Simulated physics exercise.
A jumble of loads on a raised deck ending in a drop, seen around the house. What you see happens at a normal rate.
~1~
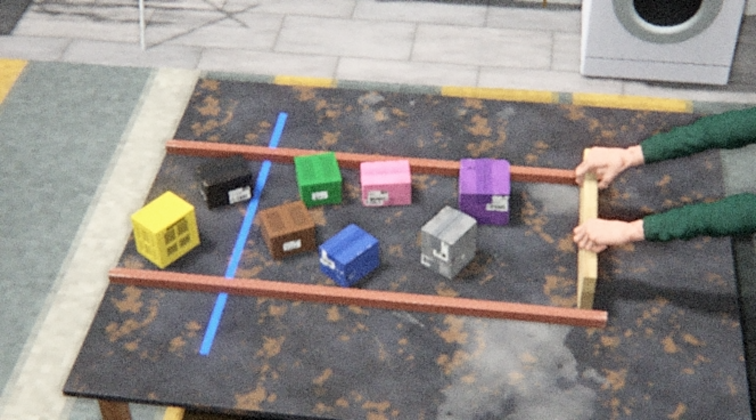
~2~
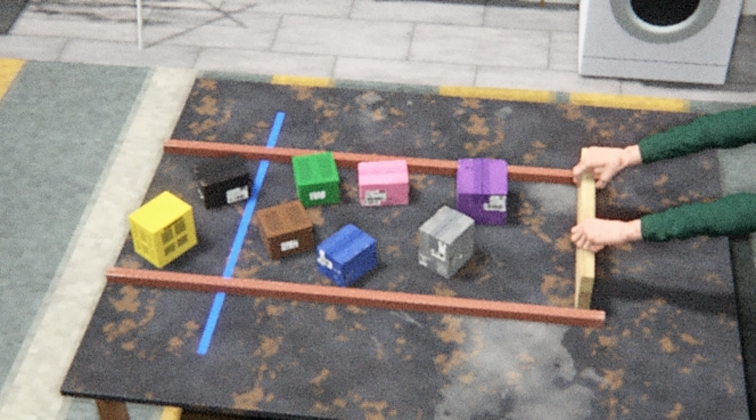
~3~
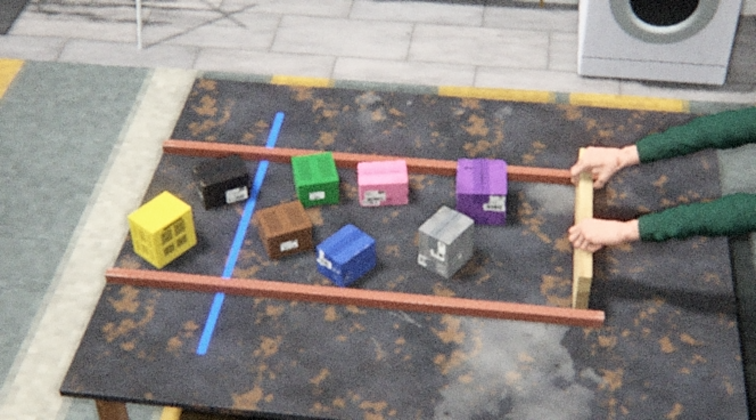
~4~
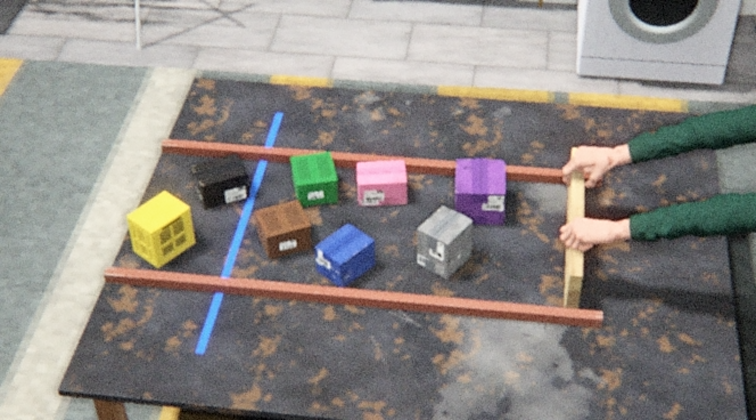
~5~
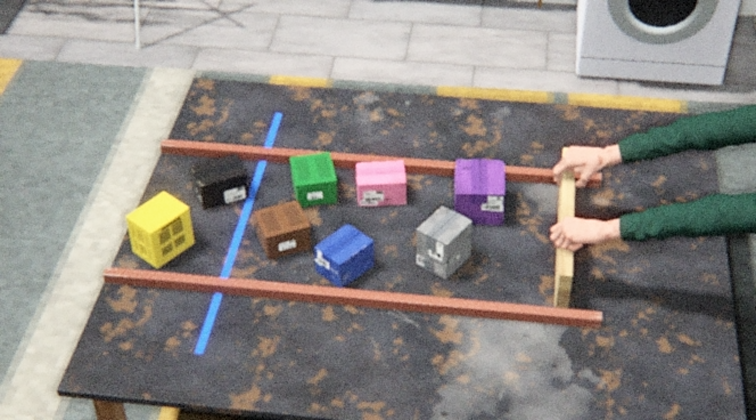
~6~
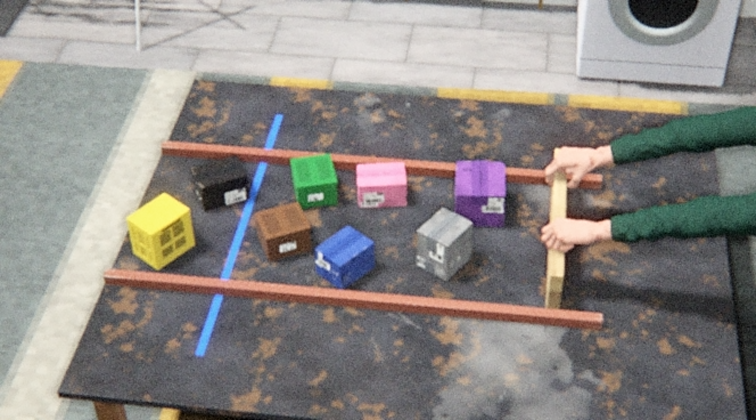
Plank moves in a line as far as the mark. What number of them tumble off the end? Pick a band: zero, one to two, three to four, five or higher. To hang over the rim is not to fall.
Band: One to two.
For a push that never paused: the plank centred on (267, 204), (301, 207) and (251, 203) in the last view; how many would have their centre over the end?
It comes out as 1, then 0, then 2.
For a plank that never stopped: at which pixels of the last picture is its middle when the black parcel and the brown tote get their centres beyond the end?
Black parcel: (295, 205); brown tote: (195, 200).
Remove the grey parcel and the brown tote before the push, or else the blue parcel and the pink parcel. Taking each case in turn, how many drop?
In order, the numbers are 2 and 1.
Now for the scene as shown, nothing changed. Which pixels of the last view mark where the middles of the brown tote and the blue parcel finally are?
The brown tote comes to rest at (182, 217), and the blue parcel comes to rest at (174, 252).
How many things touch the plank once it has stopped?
That number would be 2.
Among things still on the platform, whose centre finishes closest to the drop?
It's the yellow crate that ends nearest.
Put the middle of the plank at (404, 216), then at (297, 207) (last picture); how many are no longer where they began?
Answer - first 5, then 7.
Early on, none off yet; yellow crate at rest near (161, 232); black parcel at rest near (221, 184); brown tote at rest near (283, 232).
A while later, none off yet; yellow crate at rest near (161, 232); black parcel at rest near (220, 183); brown tote travelled a little near (275, 231).
Further along, none off yet; yellow crate at rest near (161, 232); black parcel travelled about its own width near (150, 184); brown tote travelled about its own width near (239, 224).
Finally, the number that fall off is one or two; lost, green tote and black parcel.
